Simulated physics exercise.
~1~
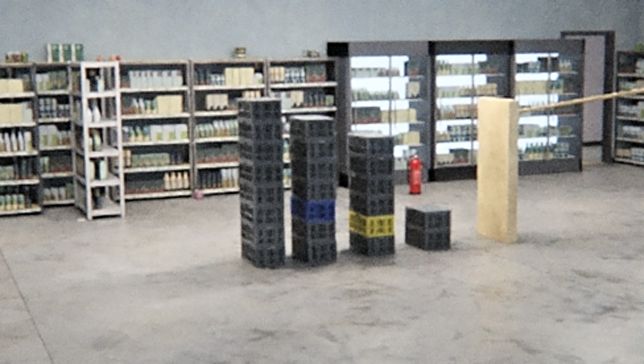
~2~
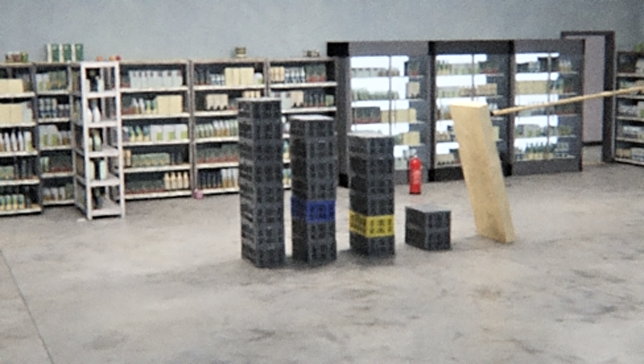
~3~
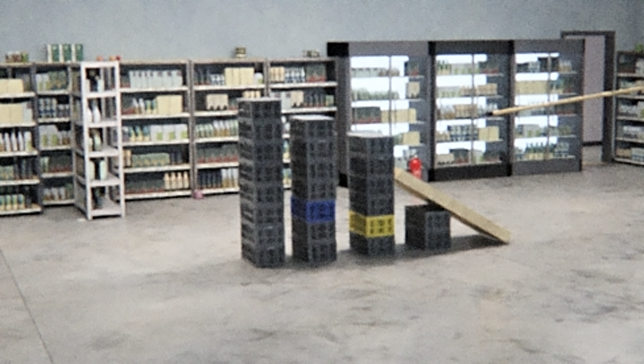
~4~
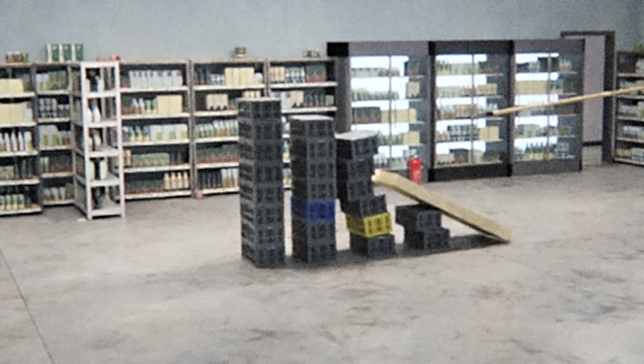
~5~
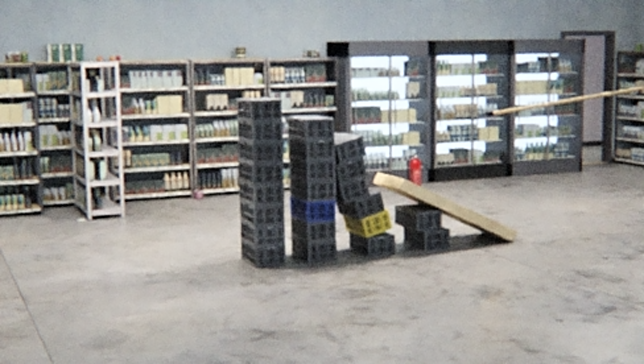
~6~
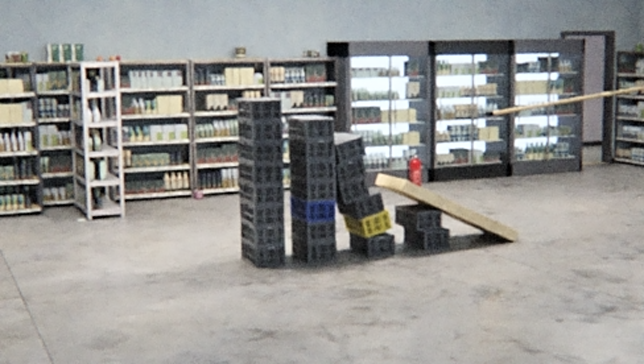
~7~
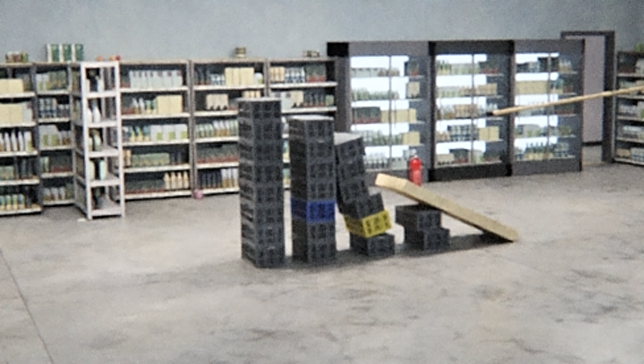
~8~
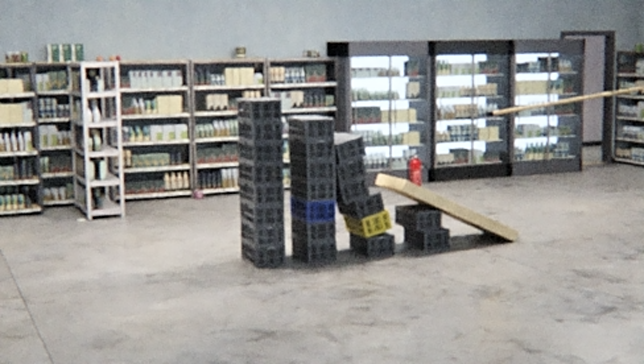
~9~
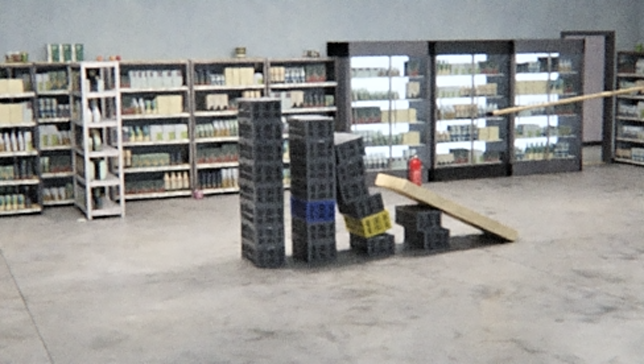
A pole tipped a tall pale board leftward into a row of dark crate stacks, knocking the nearest tall stack askew so it leaned against the next one, its yellow crate tilted, while the two tallest stacks, one with a blue crate, stayed standing.
